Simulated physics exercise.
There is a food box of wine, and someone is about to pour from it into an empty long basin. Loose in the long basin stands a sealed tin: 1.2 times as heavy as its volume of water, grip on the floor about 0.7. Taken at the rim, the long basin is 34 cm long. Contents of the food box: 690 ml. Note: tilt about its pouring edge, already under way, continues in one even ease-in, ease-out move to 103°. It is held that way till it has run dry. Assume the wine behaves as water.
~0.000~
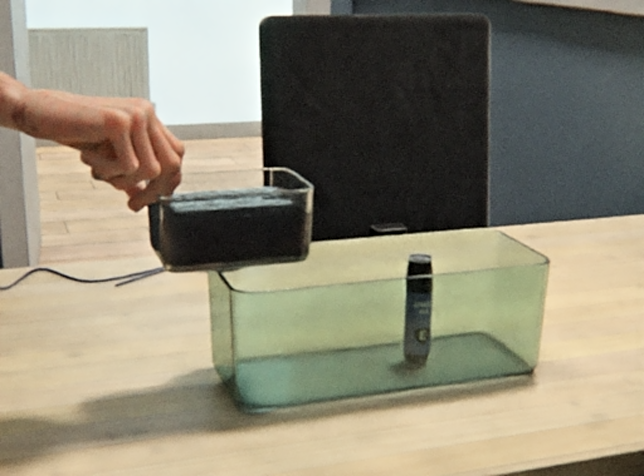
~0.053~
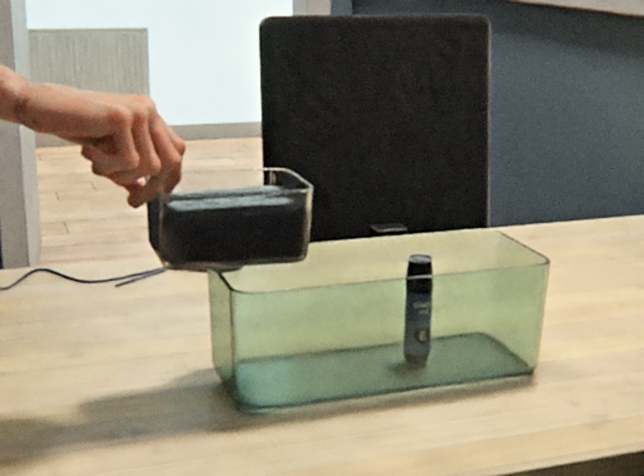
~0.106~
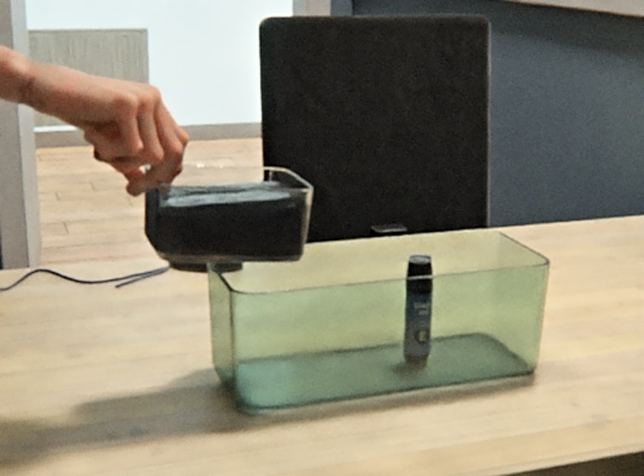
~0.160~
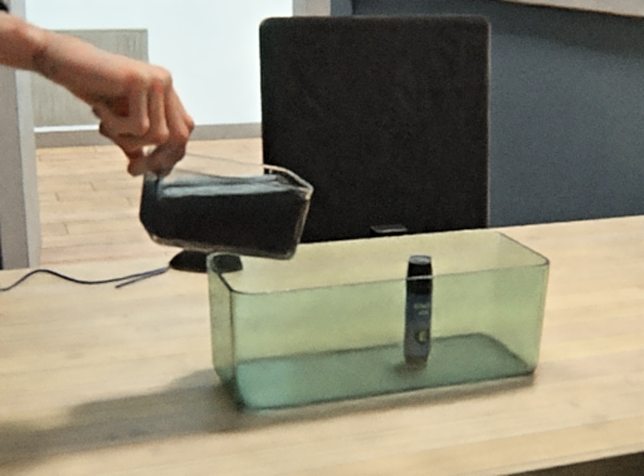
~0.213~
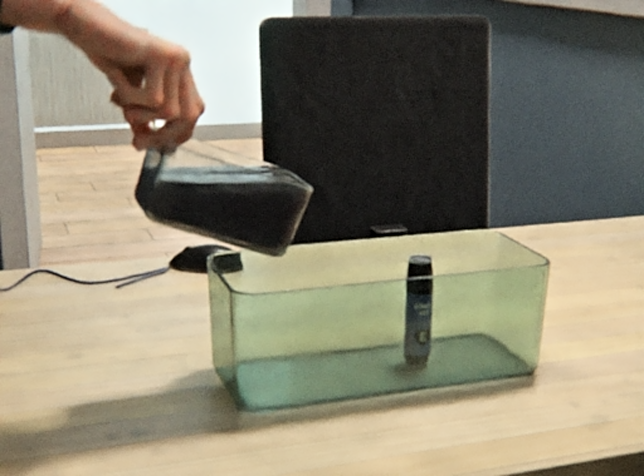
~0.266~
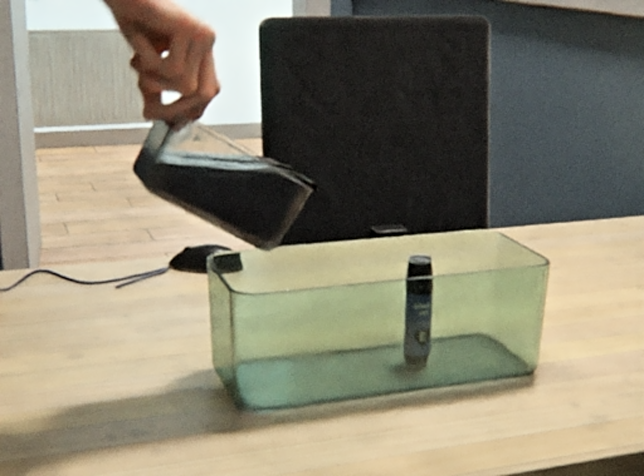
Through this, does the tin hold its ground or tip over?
My bet is it capsizes.
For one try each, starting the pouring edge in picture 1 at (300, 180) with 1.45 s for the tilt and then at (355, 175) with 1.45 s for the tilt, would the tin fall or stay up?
In the first try it remains standing; in the second it remains standing.
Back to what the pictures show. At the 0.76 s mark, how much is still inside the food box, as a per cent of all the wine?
I reckon near 3 per cent still sits there.
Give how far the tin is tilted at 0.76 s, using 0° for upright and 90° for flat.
About 20 degrees from upright.
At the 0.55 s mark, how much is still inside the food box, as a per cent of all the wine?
I reckon about 32 in a hundred is still held.
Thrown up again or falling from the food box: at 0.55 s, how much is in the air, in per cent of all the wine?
I'd put it at about 48 percent.
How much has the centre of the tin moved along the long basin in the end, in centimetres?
Around 6.0 cm.
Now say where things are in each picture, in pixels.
In the first picture, it leans 0°; its right rim is at (301, 180); the wine meets the walls at (154, 205) and (297, 196); the long basin's rim runs from (220, 274) to (523, 246); the tin's top is at (420, 262).
In the second picture, it leans 1°; its right rim is at (301, 181); the wine meets the walls at (154, 204) and (297, 194).
In the third picture, it leans 5°; its right rim is at (301, 181); the wine meets the walls at (152, 201) and (296, 189).
In the fourth picture, it leans 12°; its right rim is at (300, 182); the wine meets the walls at (150, 191) and (296, 182).
In the fifth picture, it leans 21°; its right rim is at (300, 182); the wine meets the walls at (148, 177) and (297, 175).
In the sixth picture, it leans 31°; its right rim is at (299, 182); the wine meets the walls at (148, 155) and (296, 173); 3 per cent is over the edge.
Then, 0.55 s in, the tilt is 90° and 33 per cent is still to pour; the tin stands where it began.
Then, 0.76 s in, the tilt is 103° and 3 per cent is still to pour; the tin leans 19°.
Then, 0.98 s in, the tilt is 103° and 0 per cent is still to pour; the tin lies on its side.
Then, 1.22 s in, the tilt is 103° and 0 per cent is still to pour; the tin lies on its side.
Finally, the tin lies on its side.
